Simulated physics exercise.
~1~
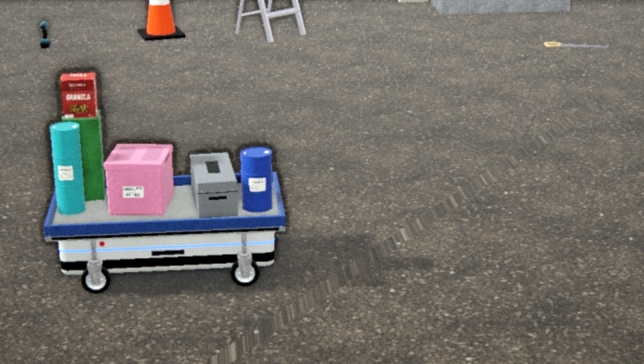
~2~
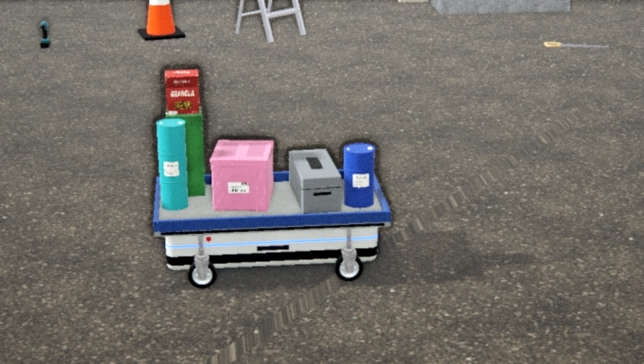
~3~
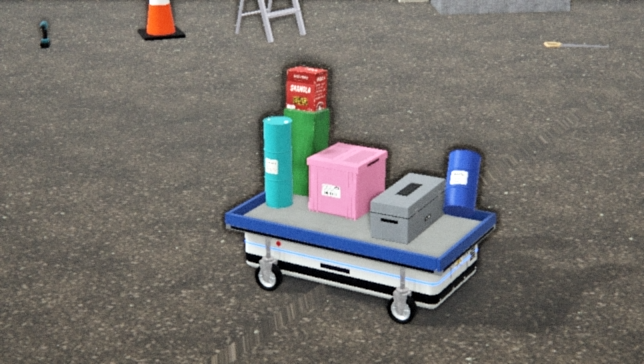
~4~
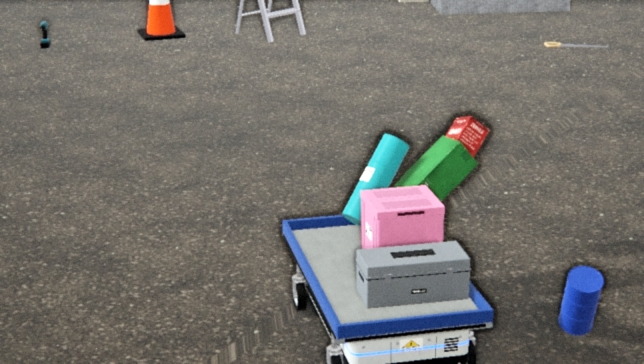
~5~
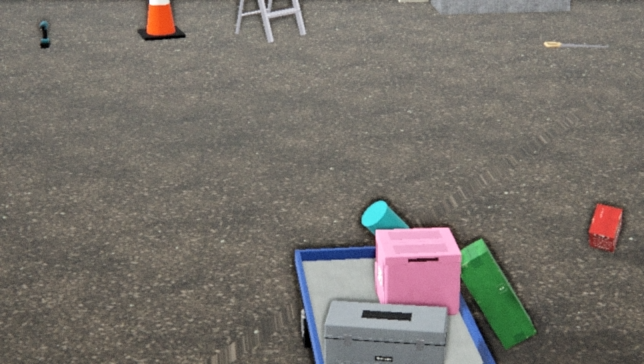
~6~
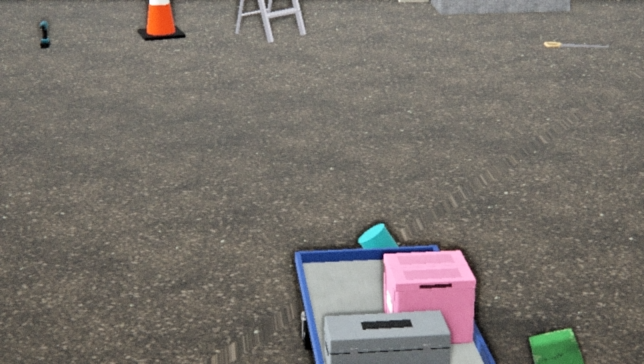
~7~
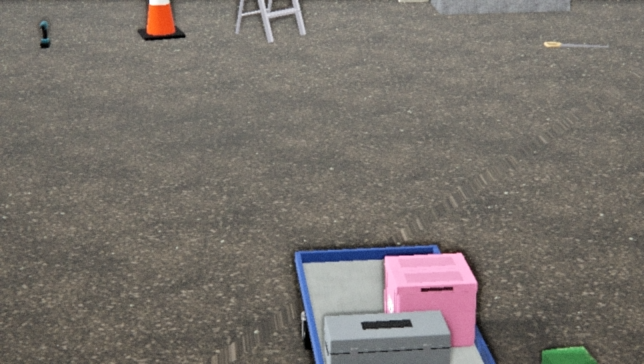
A delivery robot turns sharply, spilling canisters and boxes while the tote and toolbox stay aboard.
